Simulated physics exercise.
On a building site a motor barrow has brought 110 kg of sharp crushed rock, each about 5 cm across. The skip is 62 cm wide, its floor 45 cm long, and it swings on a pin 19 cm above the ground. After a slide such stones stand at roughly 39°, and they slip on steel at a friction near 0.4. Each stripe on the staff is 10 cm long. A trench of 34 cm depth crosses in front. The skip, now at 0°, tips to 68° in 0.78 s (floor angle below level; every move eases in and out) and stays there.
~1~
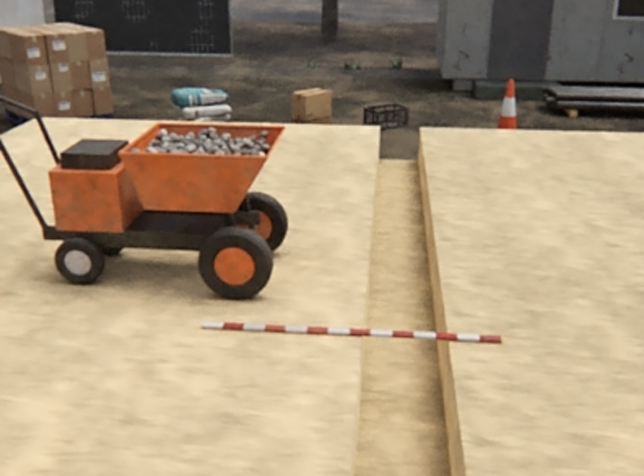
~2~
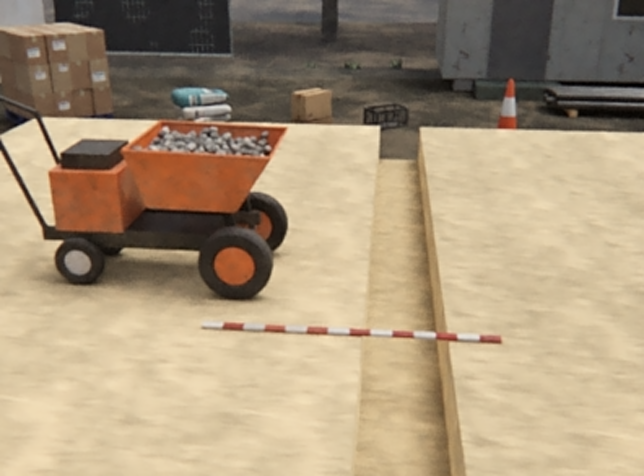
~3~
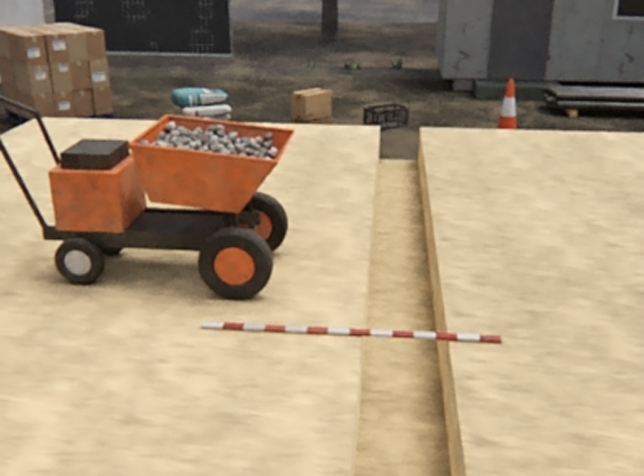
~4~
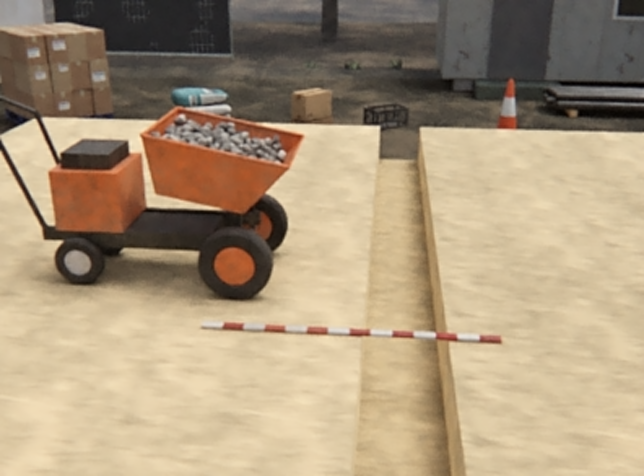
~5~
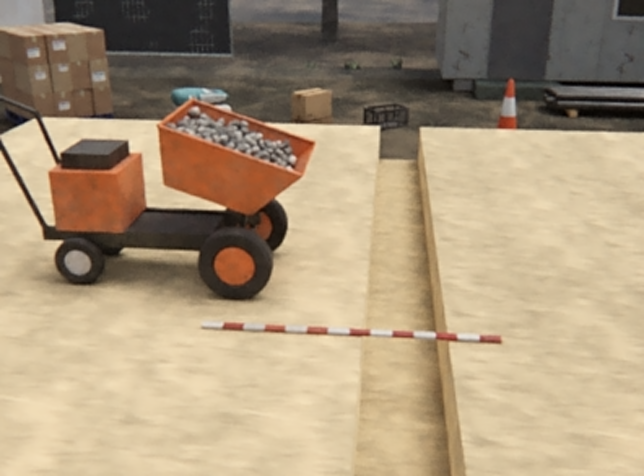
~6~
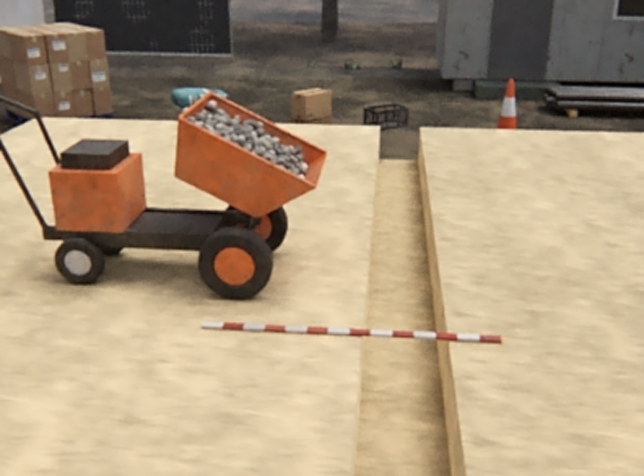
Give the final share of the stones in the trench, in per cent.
Roughly 50 per cent ends in the trench.
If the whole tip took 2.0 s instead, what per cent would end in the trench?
Then about 40 per cent.
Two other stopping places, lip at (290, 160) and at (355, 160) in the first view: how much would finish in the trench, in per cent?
Near 45 per cent from the first place, 10 from the second.
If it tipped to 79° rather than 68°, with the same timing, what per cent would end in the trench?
In that case some 100 per cent.
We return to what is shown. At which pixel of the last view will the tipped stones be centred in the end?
Near (406, 328).
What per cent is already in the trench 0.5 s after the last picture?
About 20 per cent by then.
Then, 0.2 s after the last picture the floor is at 57°, 100 % in the skip; the foremost stones are at (345, 214).
Then, 0.5 s after the last picture the floor is at 68°, 80 % in the skip, 1 % short of the trench, 19 % in the trench; the foremost stones are at (424, 322).
Then, 0.9 s after the last picture the floor is at 68°, 60 % in the skip, 1 % short of the trench, 38 % in the trench, 1 % past the trench; the foremost stones are at (473, 294).
Then, 2.9 s after the last picture the floor is at 68°, 49 % in the skip, 50 % in the trench, 1 % past the trench; the foremost stones are at (478, 295).
